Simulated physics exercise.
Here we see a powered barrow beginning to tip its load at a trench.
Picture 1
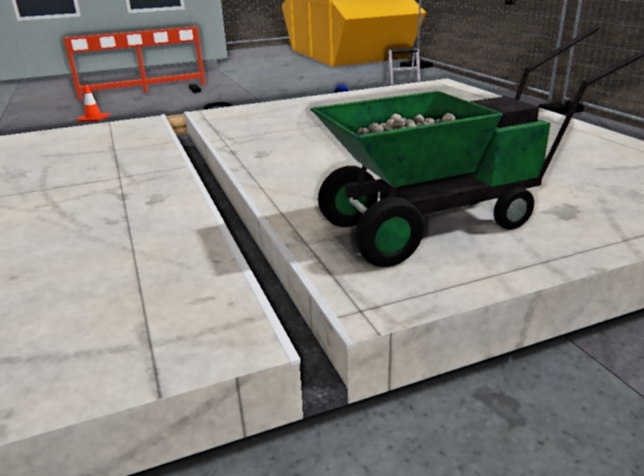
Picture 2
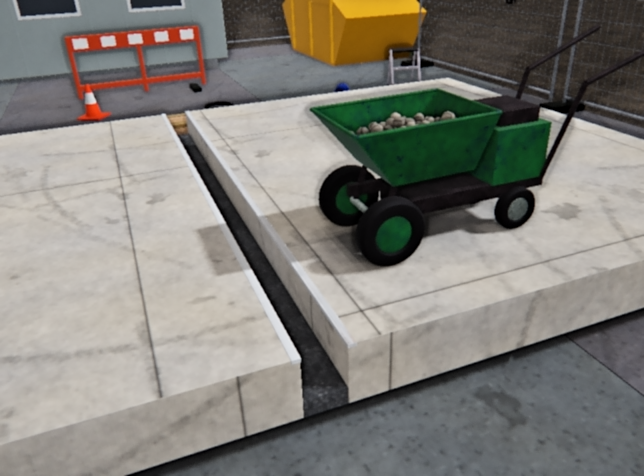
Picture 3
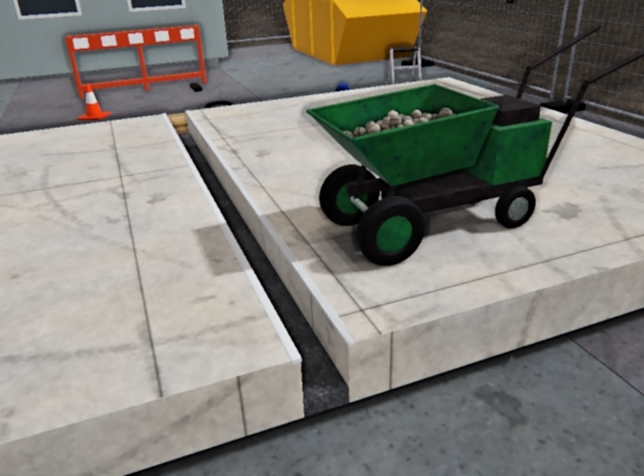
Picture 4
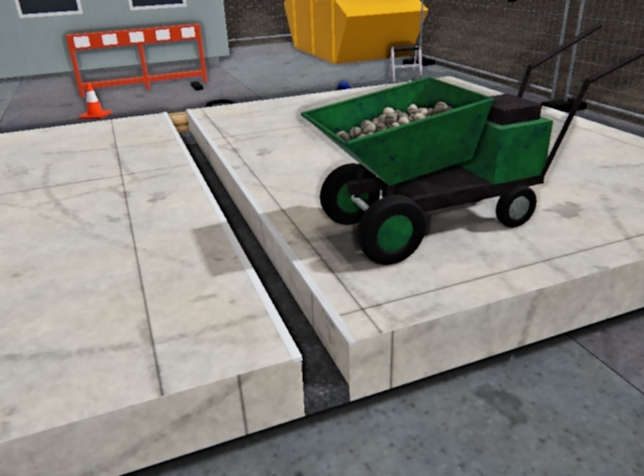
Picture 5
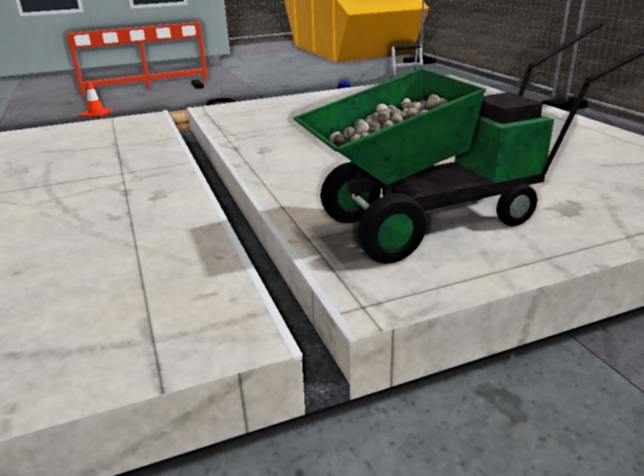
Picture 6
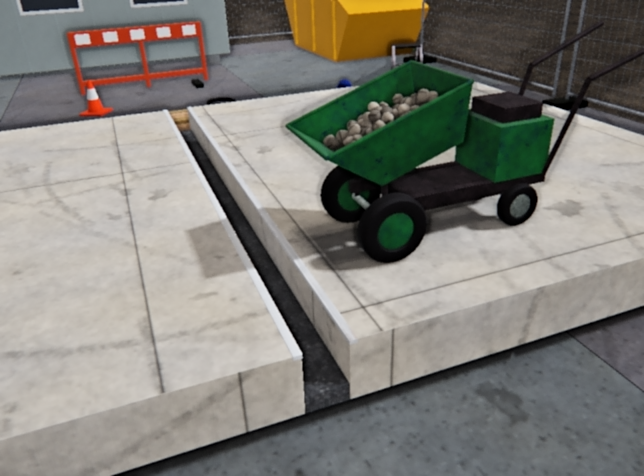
On a paved yard beside a narrow trench, a green powered barrow stands still, its skip of pebbles tilting gradually leftward.
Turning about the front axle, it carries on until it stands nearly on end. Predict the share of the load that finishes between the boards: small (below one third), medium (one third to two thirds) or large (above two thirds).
The share is medium, from one third to two thirds.
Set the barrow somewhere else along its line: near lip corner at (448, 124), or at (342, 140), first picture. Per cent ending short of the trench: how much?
The first position yields around 60 per cent; the second yields around 0 per cent.
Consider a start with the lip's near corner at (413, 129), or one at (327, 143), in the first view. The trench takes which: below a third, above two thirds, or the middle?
For the first position, one to two thirds; for the second, under a third.
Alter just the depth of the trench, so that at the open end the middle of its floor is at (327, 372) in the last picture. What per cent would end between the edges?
Something close to 50 per cent.
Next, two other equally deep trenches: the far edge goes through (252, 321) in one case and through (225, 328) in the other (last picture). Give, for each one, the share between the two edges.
You'd get 90 in a hundred the first time and 100 in a hundred the second.
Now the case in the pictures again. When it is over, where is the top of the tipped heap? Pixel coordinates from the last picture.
At about (230, 258).
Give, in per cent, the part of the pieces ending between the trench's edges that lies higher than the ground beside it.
Roughly 0 percent.
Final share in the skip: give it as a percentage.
Close to 0 percent.
Soon after the last picture, skip tipped steeply; all in the skip.
A little later, skip tipped right over; most in the skip; a small part in or heaped over the trench; a small part beyond it; a stray few falling.
Later still, skip tipped right over; a small part in the skip; about a third in or heaped over the trench; about half beyond it.
At rest, skip tipped right over; about half in or heaped over the trench; about half beyond it.
